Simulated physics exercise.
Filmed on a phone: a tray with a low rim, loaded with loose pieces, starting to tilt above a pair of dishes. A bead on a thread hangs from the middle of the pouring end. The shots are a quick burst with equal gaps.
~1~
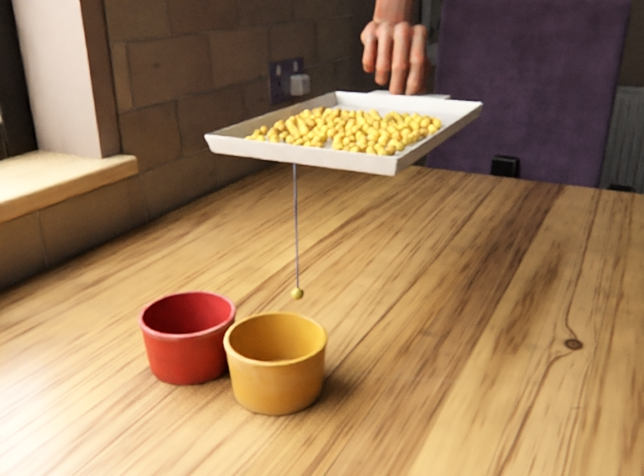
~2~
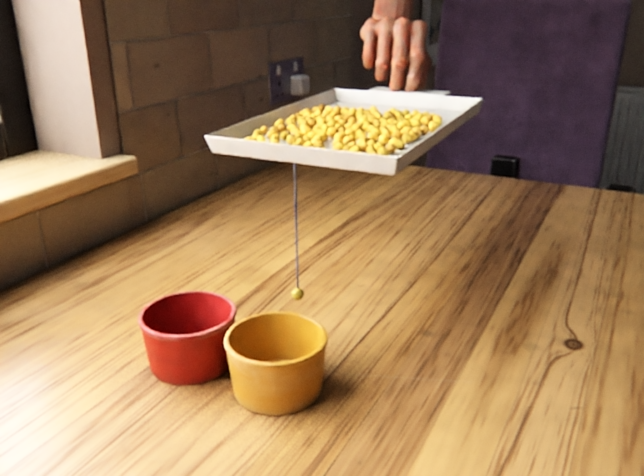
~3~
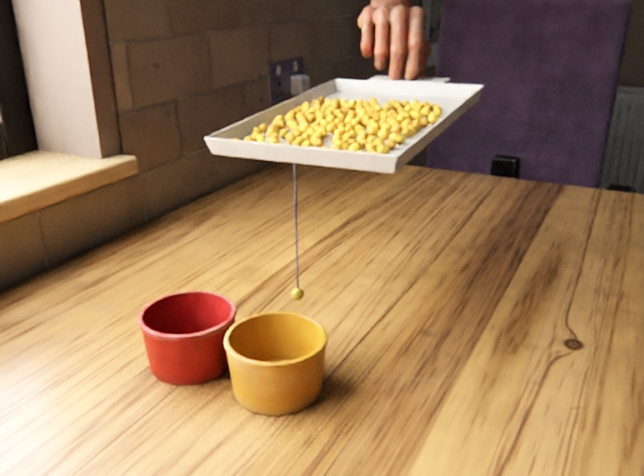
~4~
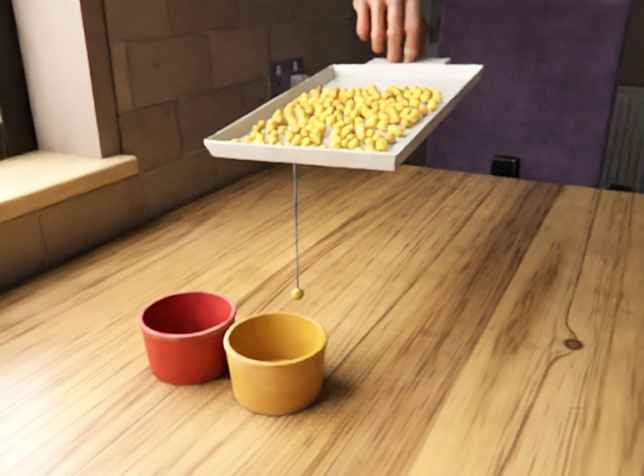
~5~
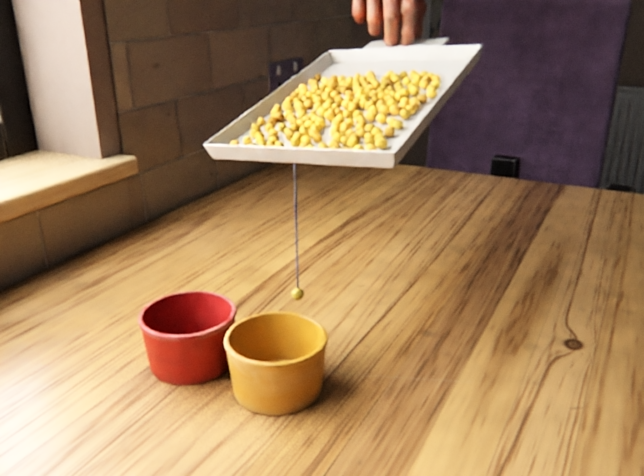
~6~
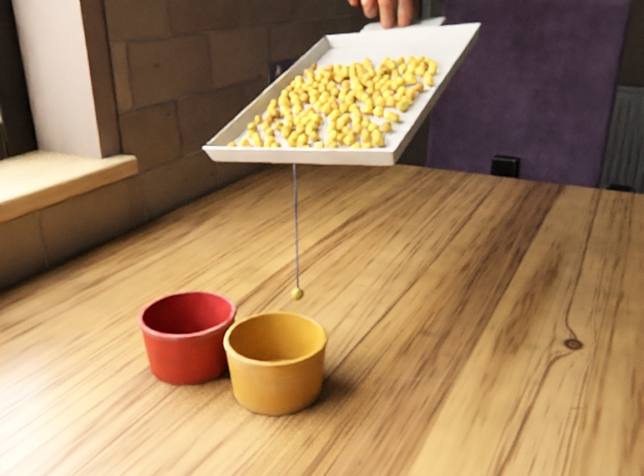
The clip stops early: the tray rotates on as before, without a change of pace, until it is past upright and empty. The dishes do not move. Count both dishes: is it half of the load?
The two hold more than half of the load.
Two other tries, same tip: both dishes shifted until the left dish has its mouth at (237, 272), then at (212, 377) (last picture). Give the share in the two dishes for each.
Near 0 % and 0 %.
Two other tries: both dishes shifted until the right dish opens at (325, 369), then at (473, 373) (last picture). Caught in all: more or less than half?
First under half, then the smaller part.
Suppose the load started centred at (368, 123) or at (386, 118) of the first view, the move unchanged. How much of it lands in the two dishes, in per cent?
In turn 70 and 70 in a hundred.
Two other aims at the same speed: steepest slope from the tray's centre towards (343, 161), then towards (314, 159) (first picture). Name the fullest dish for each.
One: The right dish. Two: Right.
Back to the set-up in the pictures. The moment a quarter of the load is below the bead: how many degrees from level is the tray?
Around 105° of tilt.
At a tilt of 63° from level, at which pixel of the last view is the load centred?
Near (277, 109).
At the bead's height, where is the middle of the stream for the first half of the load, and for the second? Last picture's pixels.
Around (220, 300) and then (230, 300).
Soon after the last picture, tray tipped steeply; nearly all on the tray; a stray few in the air.
A little later, tray tipped past a quarter turn; about a third on the tray; a small part in the right dish; a small part in the left dish; a stray few outside both; about half in the air.
Later still, tray tipped past a quarter turn; about a quarter in the right dish; about half in the left dish; about a third outside both.
At rest, tray tipped past a quarter turn; about a quarter in the right dish; about half in the left dish; about a third outside both.
